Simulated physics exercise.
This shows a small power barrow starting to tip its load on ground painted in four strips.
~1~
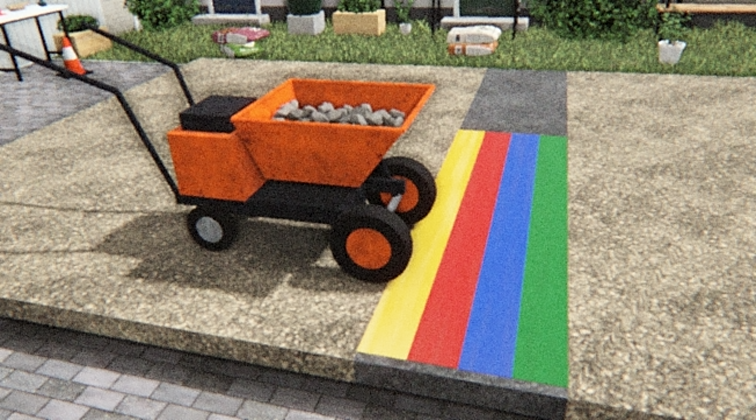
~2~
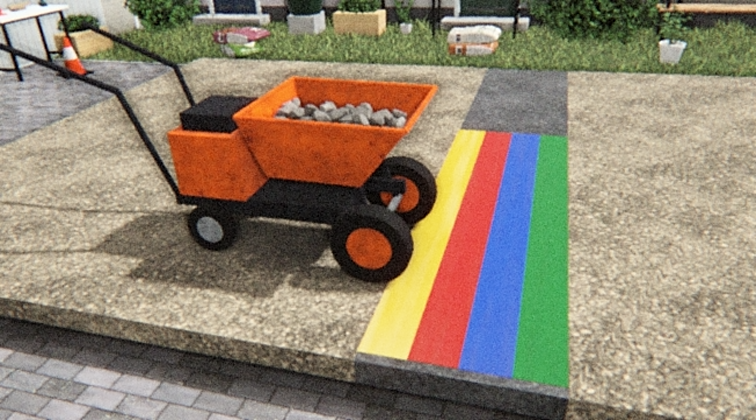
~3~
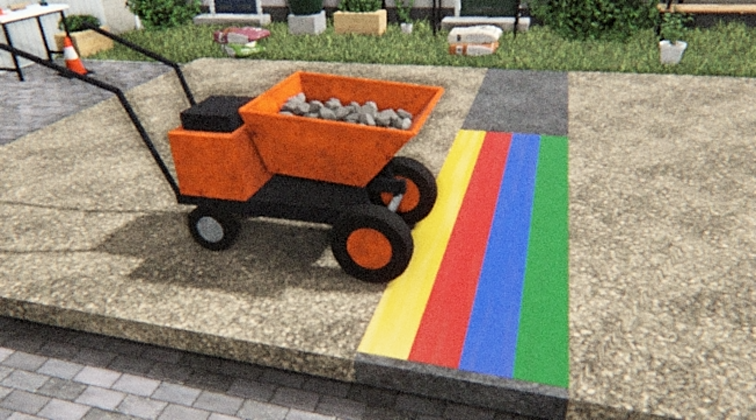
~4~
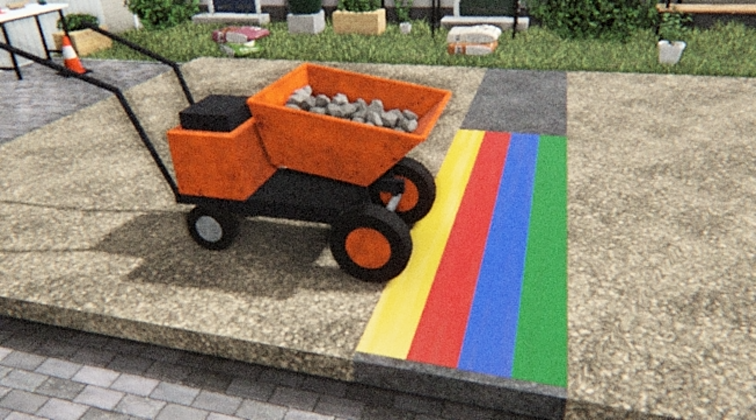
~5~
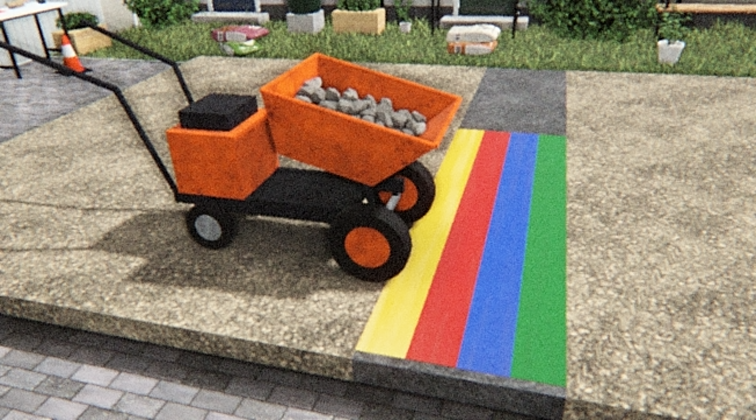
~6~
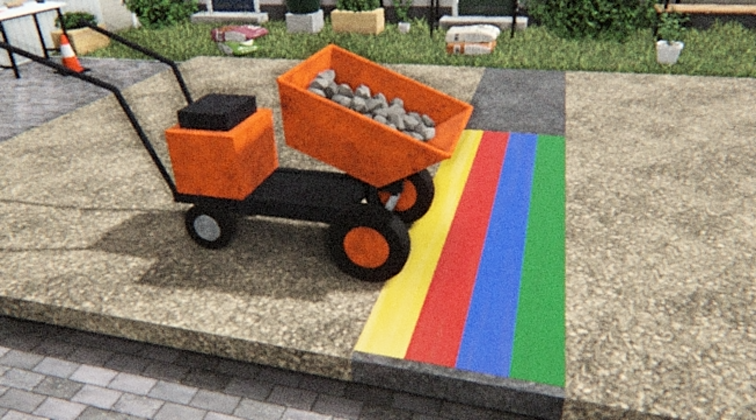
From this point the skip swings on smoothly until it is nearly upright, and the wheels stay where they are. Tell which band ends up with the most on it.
The most ends up on green.
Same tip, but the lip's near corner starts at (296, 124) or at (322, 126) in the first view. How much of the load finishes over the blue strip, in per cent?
You'd get around 20 in a hundred, then 20 in a hundred.
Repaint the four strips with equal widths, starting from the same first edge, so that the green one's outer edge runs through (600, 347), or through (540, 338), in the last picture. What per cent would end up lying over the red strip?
0 and 0 in a hundred.
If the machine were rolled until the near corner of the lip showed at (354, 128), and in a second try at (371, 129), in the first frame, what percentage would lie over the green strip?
Approximately 20 per cent and 30 per cent, in that order.
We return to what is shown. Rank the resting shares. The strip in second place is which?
Blue comes second.
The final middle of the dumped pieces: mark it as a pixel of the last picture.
Roughly pixel (547, 262).
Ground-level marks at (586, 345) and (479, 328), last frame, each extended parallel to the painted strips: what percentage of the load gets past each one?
Close to 20 and 80 per cent respectively.
Soon, skip tipped steeply; all in the skip.
A while on, skip tipped right over; most in the skip; a small part over the blue strip; a small part over the green strip; a stray few off the paint.
Towards the end, skip tipped right over; about a quarter in the skip; a small part over the blue strip; about a third over the green strip; about a quarter off the paint.
Finally, skip tipped right over; a small part in the skip; none over the yellow strip; a stray few over the red strip; about a quarter over the blue strip; about half over the green strip; about a quarter off the paint.
